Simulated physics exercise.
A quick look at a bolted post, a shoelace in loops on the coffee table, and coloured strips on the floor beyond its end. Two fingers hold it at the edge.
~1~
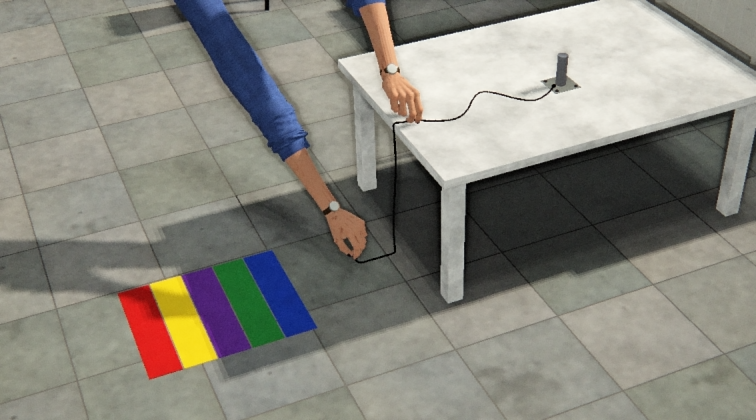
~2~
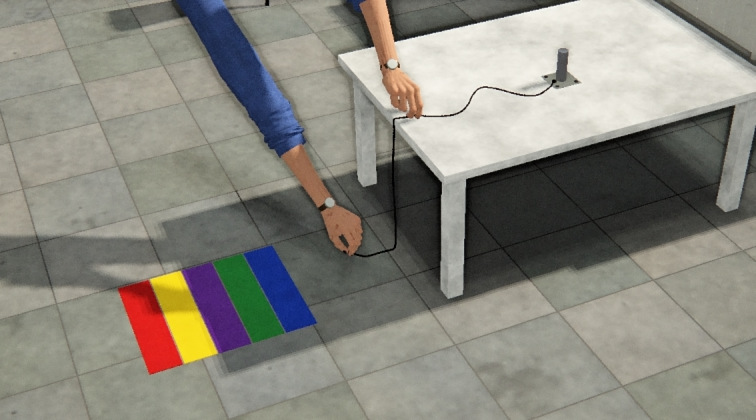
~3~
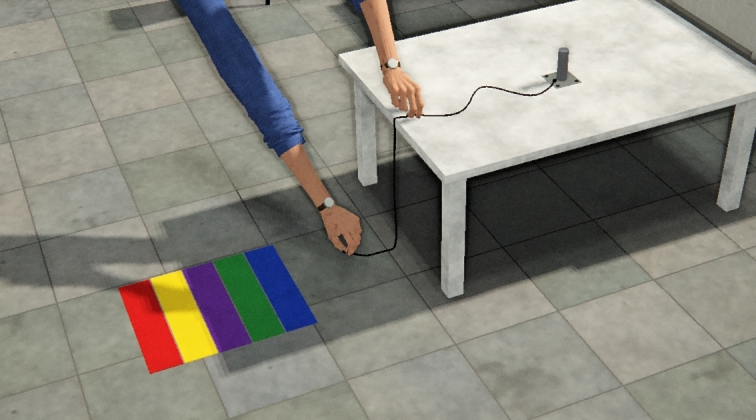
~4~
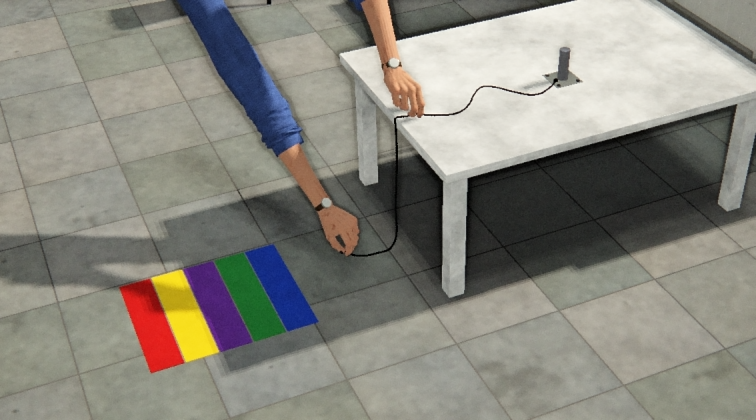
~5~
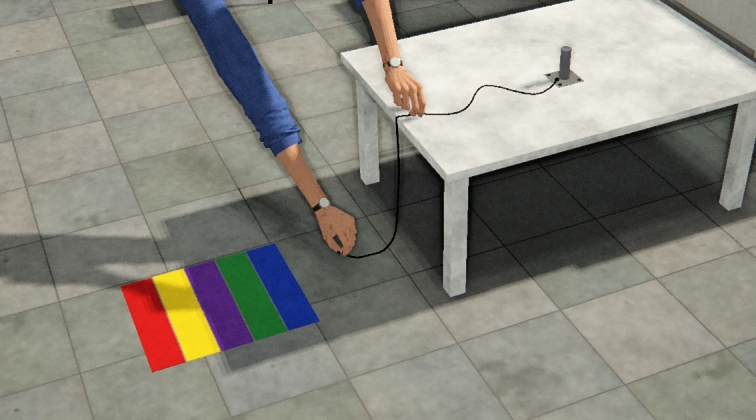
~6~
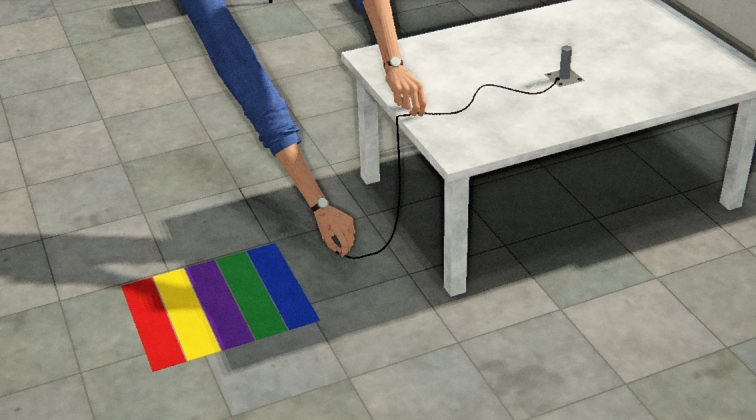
Two hands holding a black cord at a white table's edge and near the floor, the lower hand shifting slightly left beside coloured strips.
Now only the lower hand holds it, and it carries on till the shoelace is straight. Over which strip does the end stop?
The purple one.
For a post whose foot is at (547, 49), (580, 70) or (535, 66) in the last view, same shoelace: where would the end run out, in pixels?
Try by try, around (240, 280), (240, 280) and (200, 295).
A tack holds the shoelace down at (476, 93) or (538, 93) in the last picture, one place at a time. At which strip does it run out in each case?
Taking them in turn: Green; purple.
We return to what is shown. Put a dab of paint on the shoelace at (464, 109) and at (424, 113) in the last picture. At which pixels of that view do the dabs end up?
The first at (426, 110), the second at (390, 129).
Soon after, end near (270, 273); over blue.
Then, end near (235, 283); over green.
At full stretch, end near (213, 289); over purple. It halts on the purple strip.
